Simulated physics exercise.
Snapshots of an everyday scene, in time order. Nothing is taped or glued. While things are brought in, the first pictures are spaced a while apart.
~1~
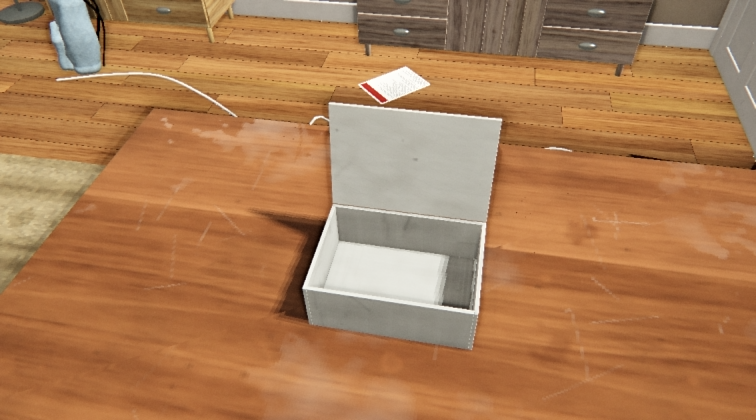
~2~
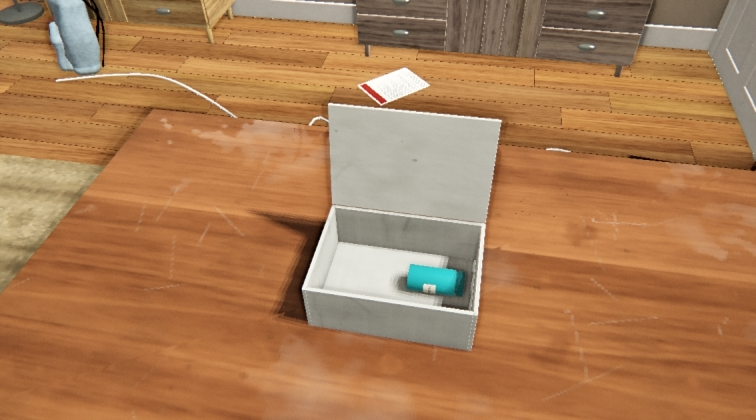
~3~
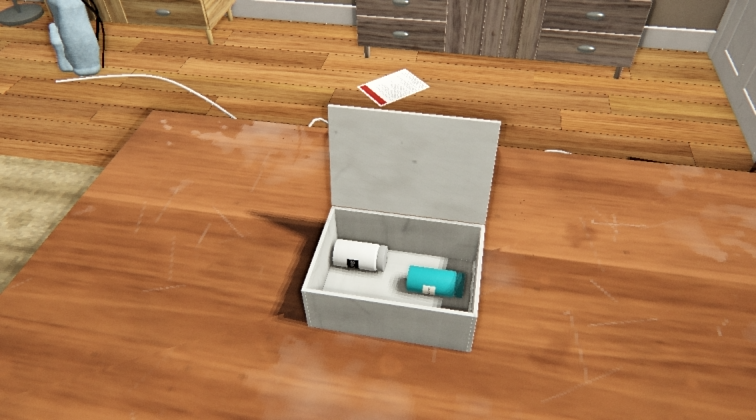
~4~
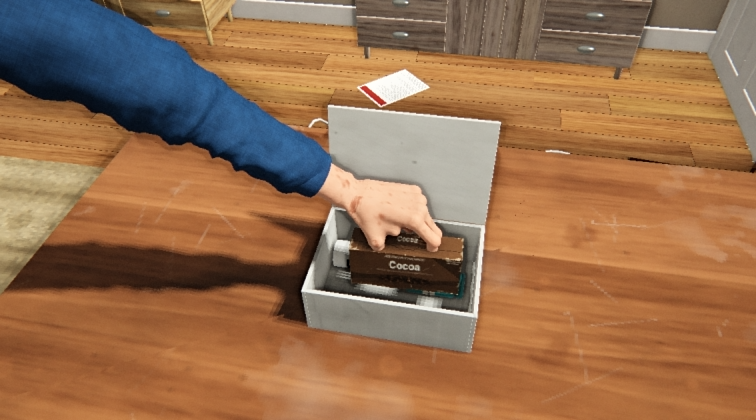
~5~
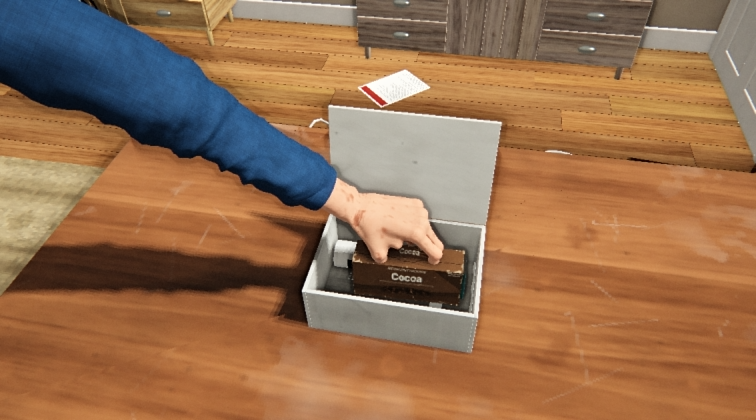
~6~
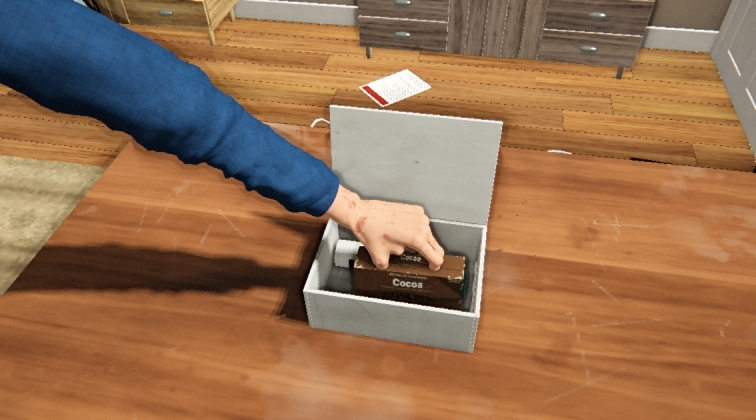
At first, an open, empty pale box sits on a wooden table; then a turquoise shaker lies inside it, followed by a white container at the left. A blue-sleeved arm then holds a brown cocoa packet over them and lowers it slightly into the box, the hand still gripping it.
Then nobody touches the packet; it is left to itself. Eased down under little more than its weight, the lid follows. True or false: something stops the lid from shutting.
False.
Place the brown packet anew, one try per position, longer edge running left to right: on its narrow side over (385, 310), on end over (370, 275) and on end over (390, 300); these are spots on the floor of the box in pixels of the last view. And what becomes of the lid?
With the first placement it closes properly, with the second it doesn't close, and with the third it doesn't close.
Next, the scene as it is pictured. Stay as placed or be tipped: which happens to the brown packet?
Well, the brown packet stays just as set.
Then, 1.20 s later than the last frame, lid starting down; brown packet moved a little near (409, 297).
Then, 1.70 s later than the last frame, lid 47° above the rim; brown packet moved a little near (409, 297).
Then, 1.90 s later than the last frame, lid 14° above the rim; brown packet moved a little near (409, 297).
When it is over, lid shut; moved from the start, brown packet; the other 2 as before. End places, in pixels of the last picture, brown packet near (409, 297).
